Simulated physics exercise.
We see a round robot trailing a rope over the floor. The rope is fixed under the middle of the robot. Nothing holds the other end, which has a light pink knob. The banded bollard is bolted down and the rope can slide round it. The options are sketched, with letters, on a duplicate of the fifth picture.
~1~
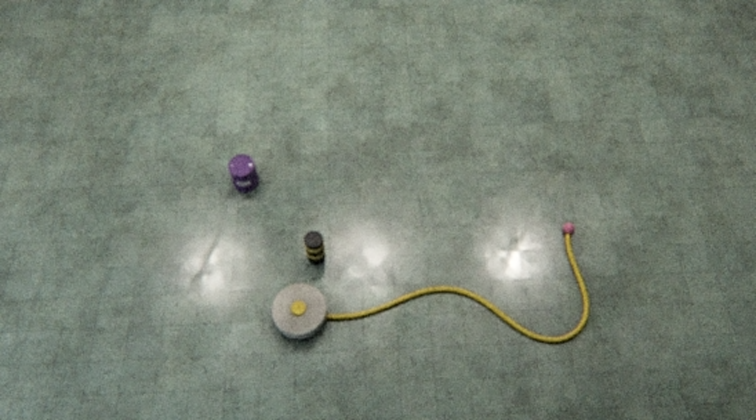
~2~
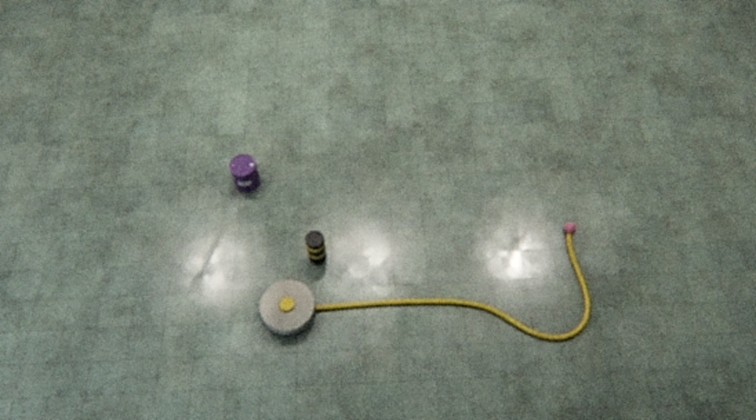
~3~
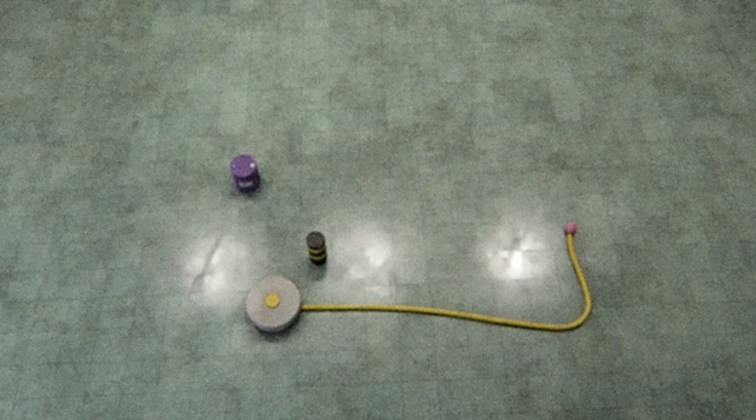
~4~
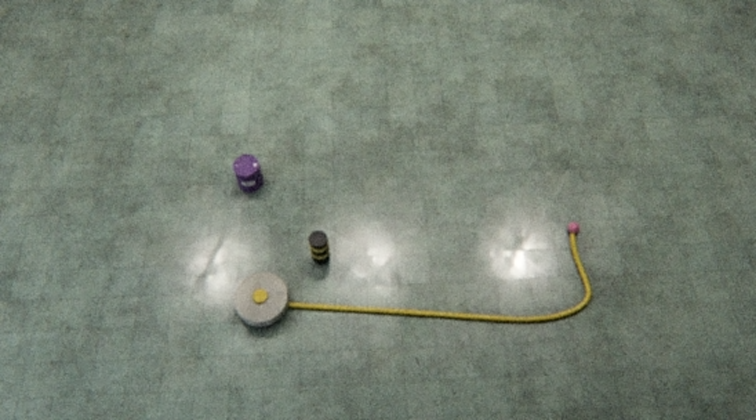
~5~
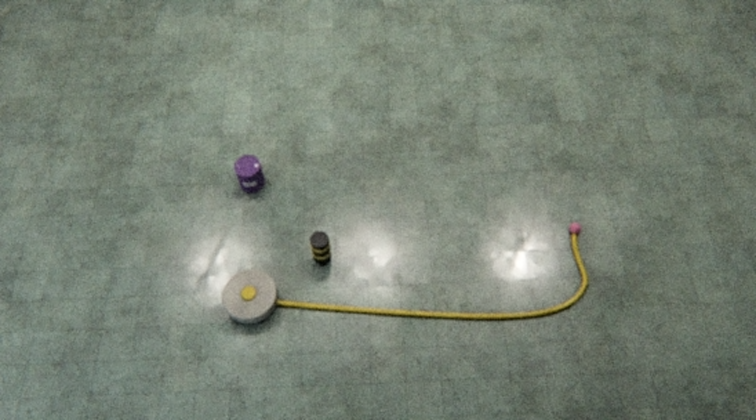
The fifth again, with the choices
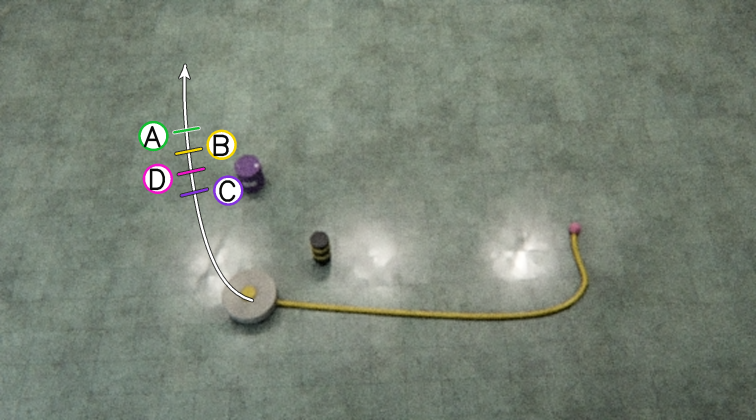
A round robot slides slowly left past a bollard, pulling its curved yellow rope straighter behind it.
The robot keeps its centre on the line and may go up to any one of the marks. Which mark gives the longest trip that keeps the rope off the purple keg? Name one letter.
It can go as far as A.
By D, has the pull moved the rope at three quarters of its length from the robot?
By then, yes.
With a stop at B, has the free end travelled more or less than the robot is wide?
More.
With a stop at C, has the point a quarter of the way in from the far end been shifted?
By then, yes.
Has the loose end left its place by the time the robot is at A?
By then, yes.
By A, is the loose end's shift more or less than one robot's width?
By then, more.
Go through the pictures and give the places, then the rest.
The first frame shows robot (300, 312); free end (569, 228); purple keg (244, 174).
The second frame shows robot (288, 308); purple keg (245, 173).
The third frame shows robot (274, 304); free end (571, 228).
The fourth frame shows robot (262, 300); bollard (320, 248).
The fifth frame shows robot (250, 297); purple keg (250, 174); bollard (321, 248); free end (575, 228).
On the marked copy, A at (186, 130); B at (189, 151); C at (194, 192); D at (191, 172); the route from (252, 300) via (192, 176) to (185, 66).
With A. Early on, robot (205, 242), middle of the rope (397, 298), free end (574, 244).
Further on, robot (190, 177), middle of the rope (347, 270), free end (542, 266).
At the end, robot (184, 125), middle of the rope (298, 249), free end (485, 272); only the bollard has been touched, if anything.
As for the rest, B is safe but short; C is safe but short; D is safe but short.
